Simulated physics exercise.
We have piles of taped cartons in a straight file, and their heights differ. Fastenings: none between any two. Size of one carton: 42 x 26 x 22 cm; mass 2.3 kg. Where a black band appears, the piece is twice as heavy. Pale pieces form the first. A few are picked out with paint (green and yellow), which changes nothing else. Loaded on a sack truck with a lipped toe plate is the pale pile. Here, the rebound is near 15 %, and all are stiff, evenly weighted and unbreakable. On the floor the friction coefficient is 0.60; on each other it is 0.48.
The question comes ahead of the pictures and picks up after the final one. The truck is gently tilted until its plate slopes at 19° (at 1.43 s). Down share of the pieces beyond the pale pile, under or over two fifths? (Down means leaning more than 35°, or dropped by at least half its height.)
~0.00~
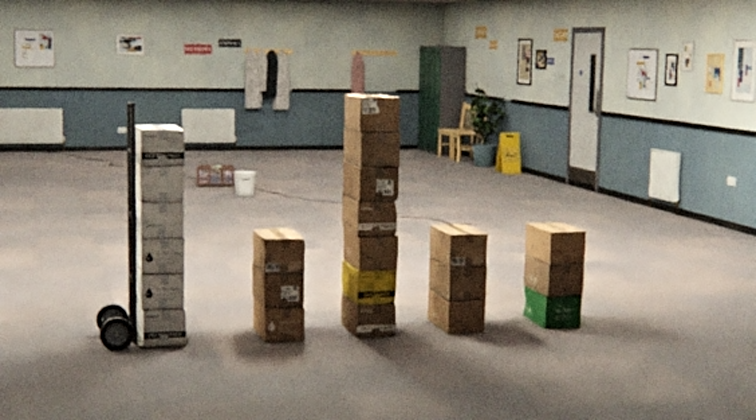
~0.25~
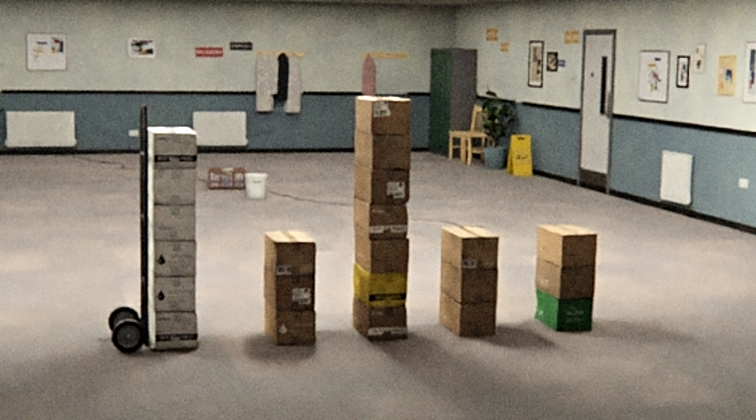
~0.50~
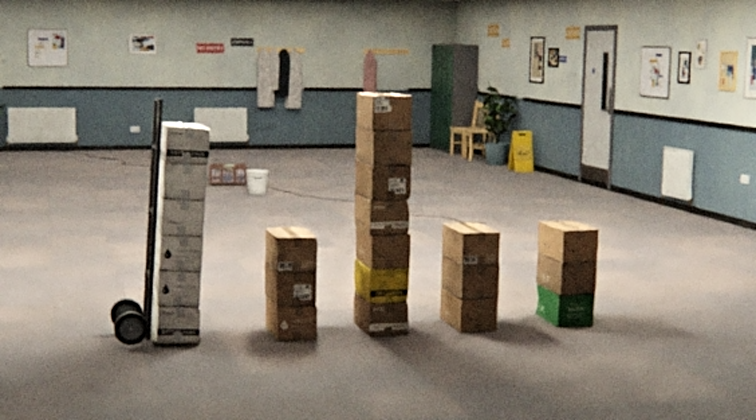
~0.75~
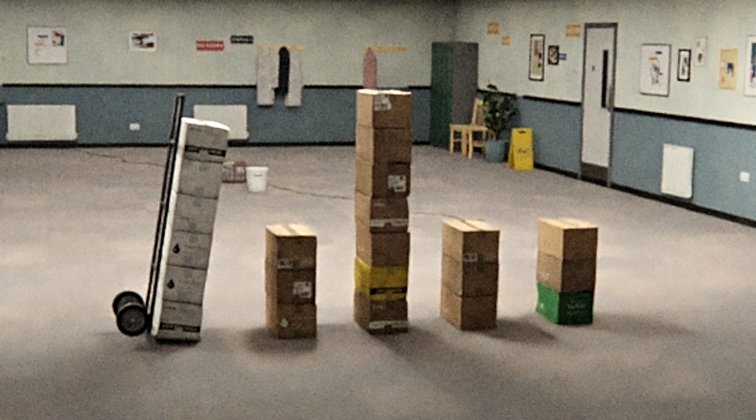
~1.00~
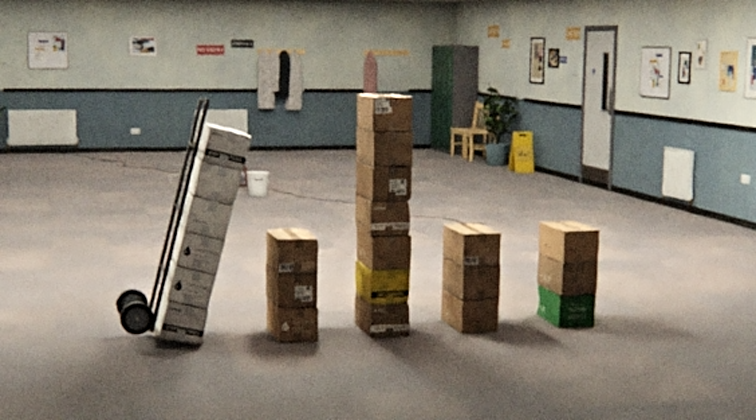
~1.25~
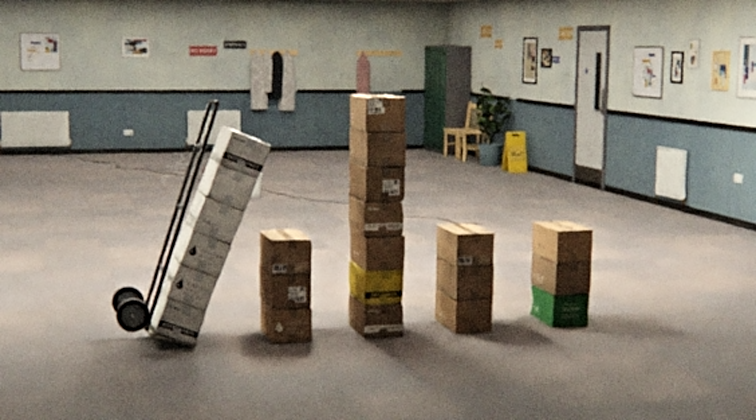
The count down will stay beneath two fifths.
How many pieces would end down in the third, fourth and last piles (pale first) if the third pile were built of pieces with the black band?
Count down, pile by pile - third 0, fourth 0, last 0.
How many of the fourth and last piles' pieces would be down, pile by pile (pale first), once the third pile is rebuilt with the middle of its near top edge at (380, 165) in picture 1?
Counts down - fourth: 0; last: 0.
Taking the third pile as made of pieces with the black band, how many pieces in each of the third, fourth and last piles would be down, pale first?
Result: Third pile 0, fourth pile 0, last pile 0.
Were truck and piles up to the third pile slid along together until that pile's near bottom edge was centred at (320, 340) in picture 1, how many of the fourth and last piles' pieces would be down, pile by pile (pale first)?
It would come to fourth 0, last 0.
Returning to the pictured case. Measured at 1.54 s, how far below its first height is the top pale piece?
Roughly 20 cm lower.
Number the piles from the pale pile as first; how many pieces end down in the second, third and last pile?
The second pile gives 0, the third 0, the last 0.
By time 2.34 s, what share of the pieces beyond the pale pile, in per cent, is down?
It's 0 percent at that point.
After 1.54 s, 5 of the pale pile down; none of the 16 other cartons down.
After 2.34 s, 6 of the pale pile down; none of the 16 other cartons down, 3 disturbed.
In the end (3.5 s), 6 of the pale pile down; none of the 16 other cartons down, 10 disturbed; yellow carton 3° from how it stood; green carton unmoved. That is 0 per cent. From the last view, middles, yellow carton near (378, 280), green carton near (559, 305).
